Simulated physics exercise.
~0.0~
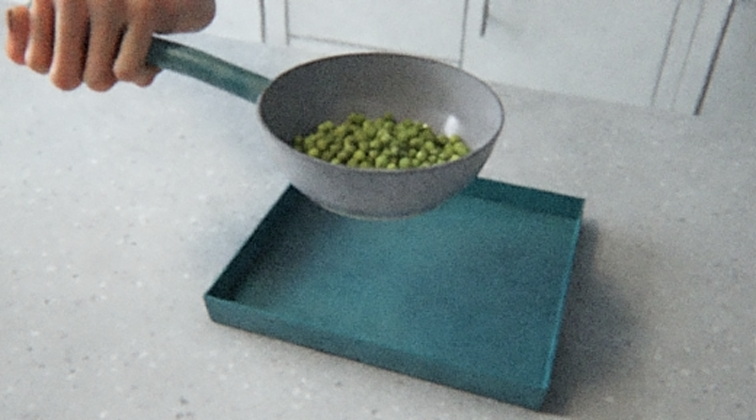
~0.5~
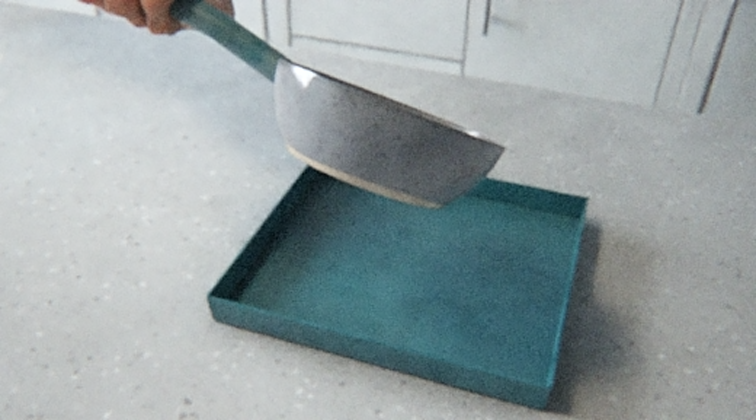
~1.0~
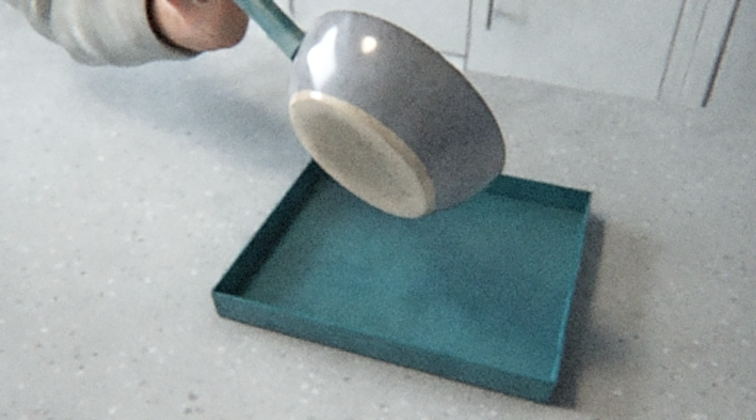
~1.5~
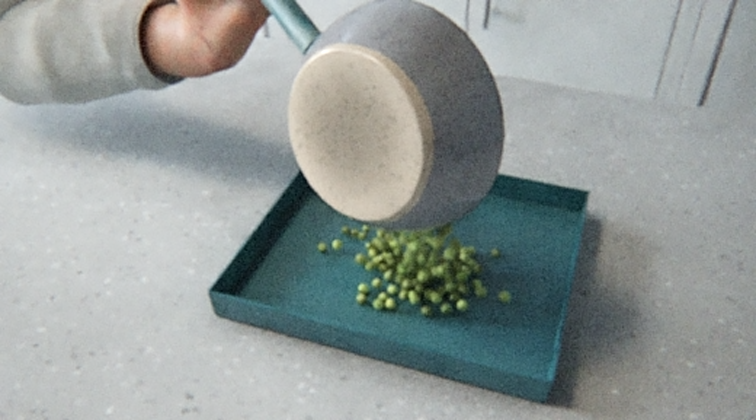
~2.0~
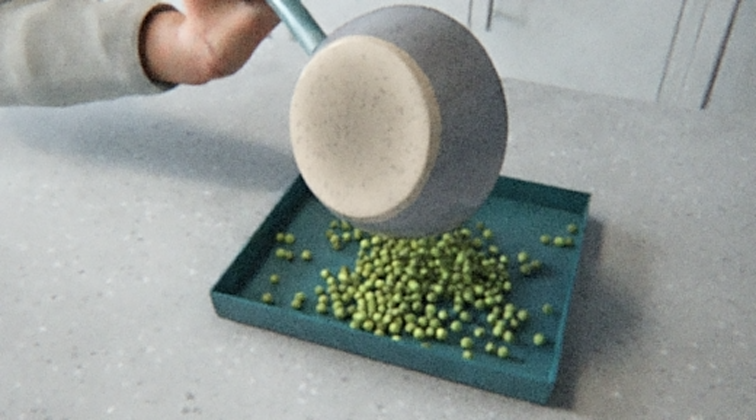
In the video, a hand holds a grey, long-handled vessel of green peas above a shallow teal tray and tips it steadily over. The peas tumble out and spread across the tray, with the vessel still held tilted above them at the end.
